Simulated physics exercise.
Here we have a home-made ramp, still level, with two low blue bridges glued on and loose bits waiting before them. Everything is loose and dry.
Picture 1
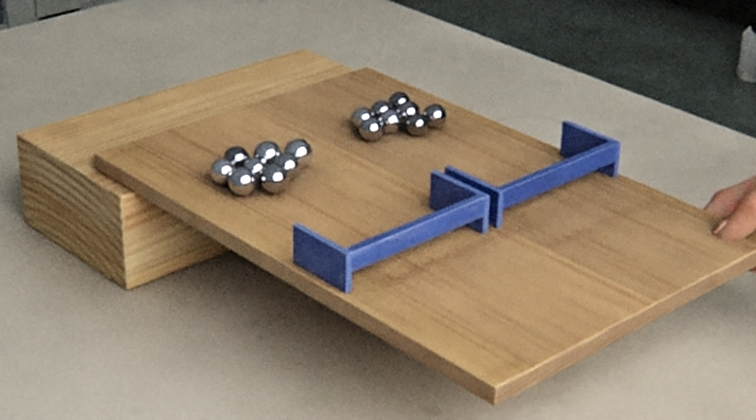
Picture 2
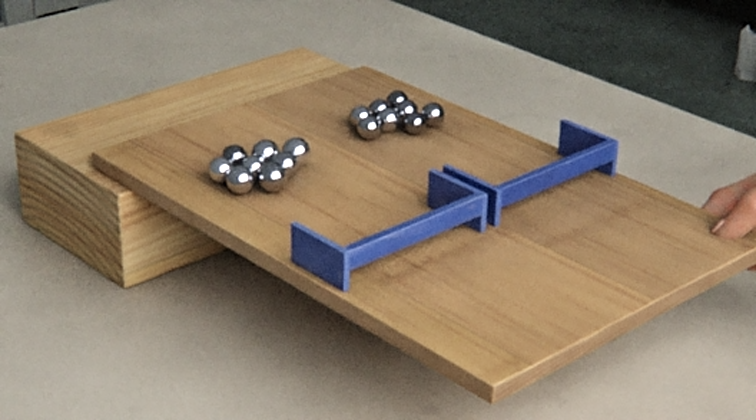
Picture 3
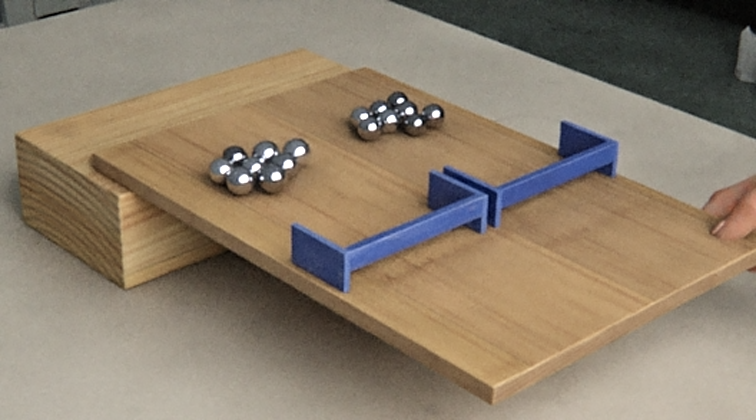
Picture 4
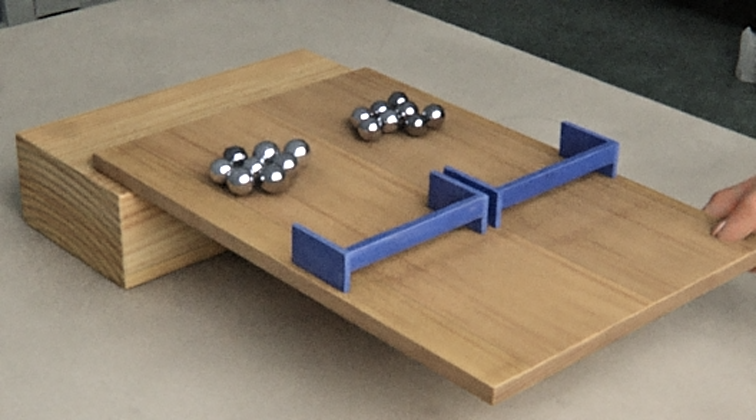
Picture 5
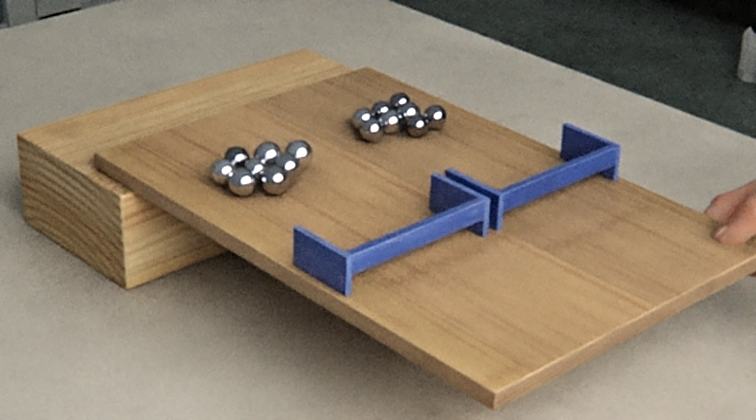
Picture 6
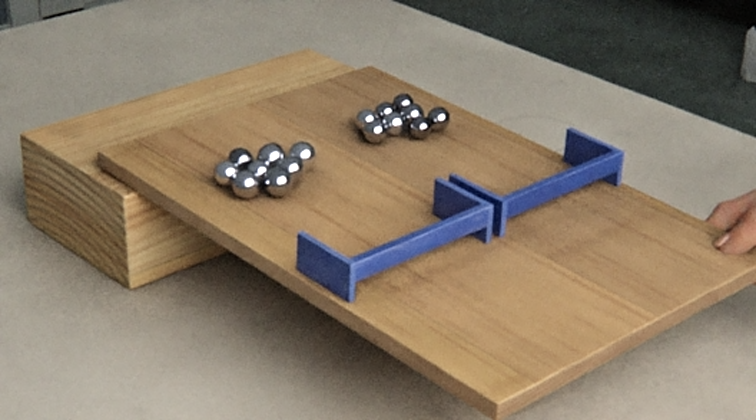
A hand at the right edge holds a wooden board nearly still, then lowers its near end very slightly, seen from above and to one side on a pale grey surface. The board's far end rests on a light wooden block at left, with two clusters of shiny steel balls and two blue barriers on top. The balls keep their places on the board throughout.
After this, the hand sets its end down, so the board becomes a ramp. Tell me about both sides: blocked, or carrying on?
I'd say the nearer portion is barred. Farther portion, meanwhile: It is barred.
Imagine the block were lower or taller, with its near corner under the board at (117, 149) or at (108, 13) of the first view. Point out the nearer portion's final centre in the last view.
First try: (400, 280); second try: (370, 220).
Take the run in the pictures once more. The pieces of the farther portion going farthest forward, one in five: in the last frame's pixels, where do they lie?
Roughly at (546, 241) in the last picture.
Then, 0.44 s after the last picture, board sloping at 9°; nearer portion on its way down; farther portion on its way down.
Then, 0.82 s after the last picture, board resting at 13°; nearer portion has reached its gate; farther portion has reached its gate.
At rest, board resting at 13°; nearer portion gathered behind its gate; farther portion gathered behind its gate.
